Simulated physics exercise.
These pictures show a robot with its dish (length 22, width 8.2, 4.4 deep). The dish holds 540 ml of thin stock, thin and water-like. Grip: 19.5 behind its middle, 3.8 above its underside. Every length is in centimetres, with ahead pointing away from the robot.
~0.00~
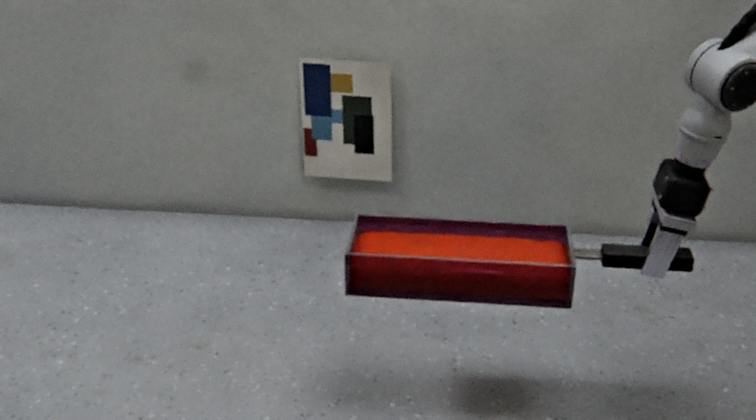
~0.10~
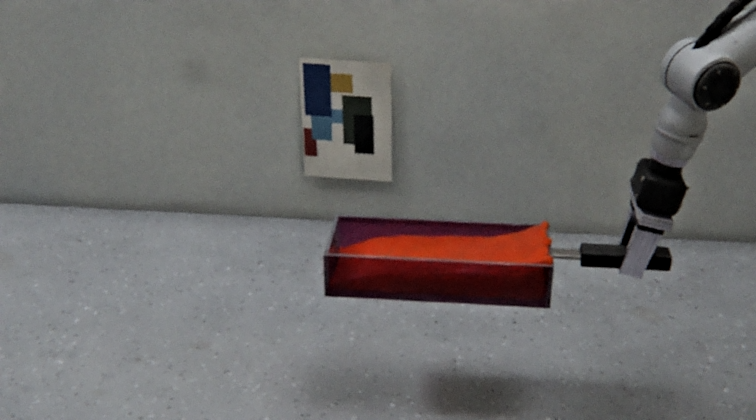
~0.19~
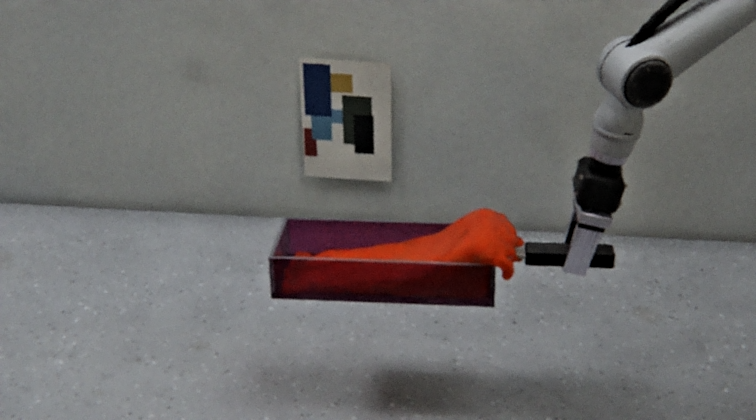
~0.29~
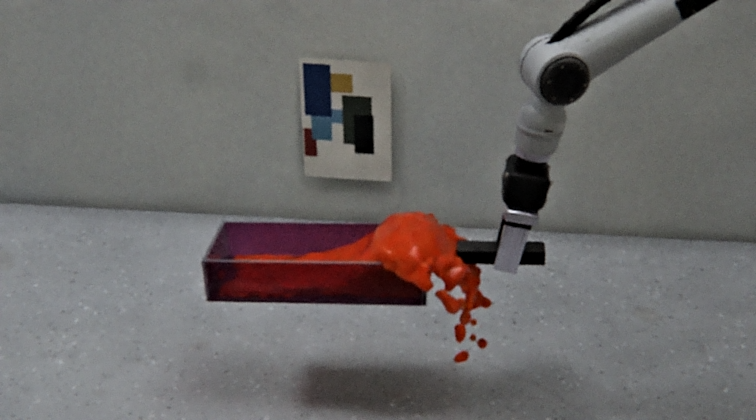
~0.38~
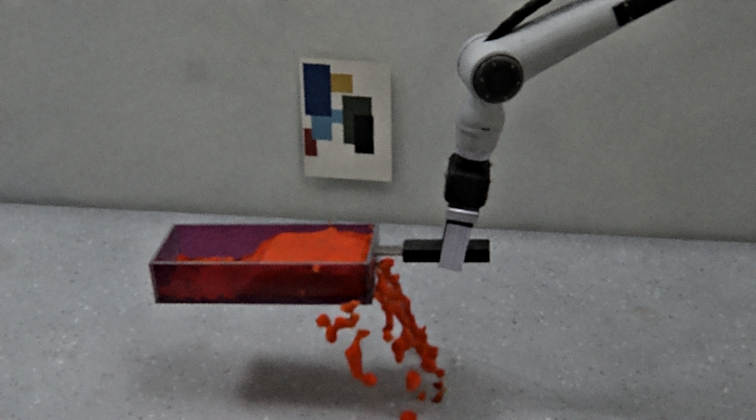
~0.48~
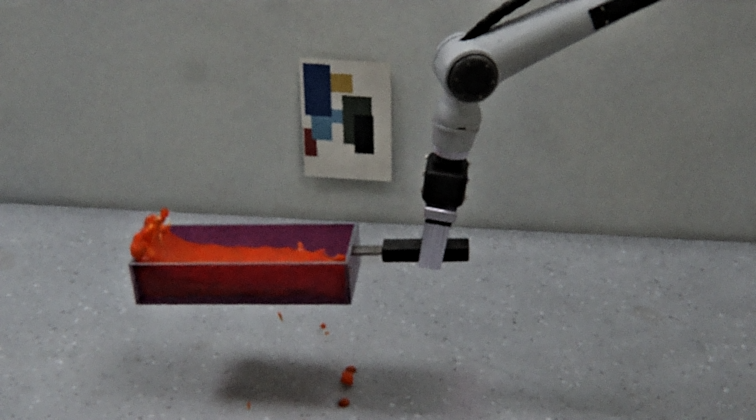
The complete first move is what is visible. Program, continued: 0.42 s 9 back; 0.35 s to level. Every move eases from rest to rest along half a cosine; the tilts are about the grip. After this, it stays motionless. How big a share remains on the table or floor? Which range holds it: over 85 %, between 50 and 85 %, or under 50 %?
It lies between 50 and 85 %.
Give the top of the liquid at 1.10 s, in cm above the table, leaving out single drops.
Stray drops aside, I'd put it at close to 20 cm.
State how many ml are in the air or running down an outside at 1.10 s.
Amount outside the vessels: Near 5 ml.
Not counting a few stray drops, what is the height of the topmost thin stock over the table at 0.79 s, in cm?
Looks like it gets up to about 26 centimetres.
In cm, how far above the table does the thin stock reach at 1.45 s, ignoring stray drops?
Roughly 16 centimetres at most.
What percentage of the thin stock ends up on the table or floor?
Something like 65 in a hundred.
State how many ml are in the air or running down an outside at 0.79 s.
220 ml.
After 0.79 s, tilted 4° forward, liquid up to 32 above the table; 200 ml in the dish, 120 ml on the table or floor, 225 ml in the air or running down outside.
After 1.10 s, tilted 2° forward, liquid up to 25 above the table; 340 ml on the table or floor, 200 ml in the dish, 5 ml in the air or running down outside.
After 1.45 s, level, liquid up to 17 above the table; 345 ml on the table or floor, 195 ml in the dish.
After 2.25 s, level, liquid up to 17 above the table; 345 ml on the table or floor, 195 ml in the dish.
At rest, 345 ml on the table or floor, 195 ml in the dish. That is 64 % on the table or floor.
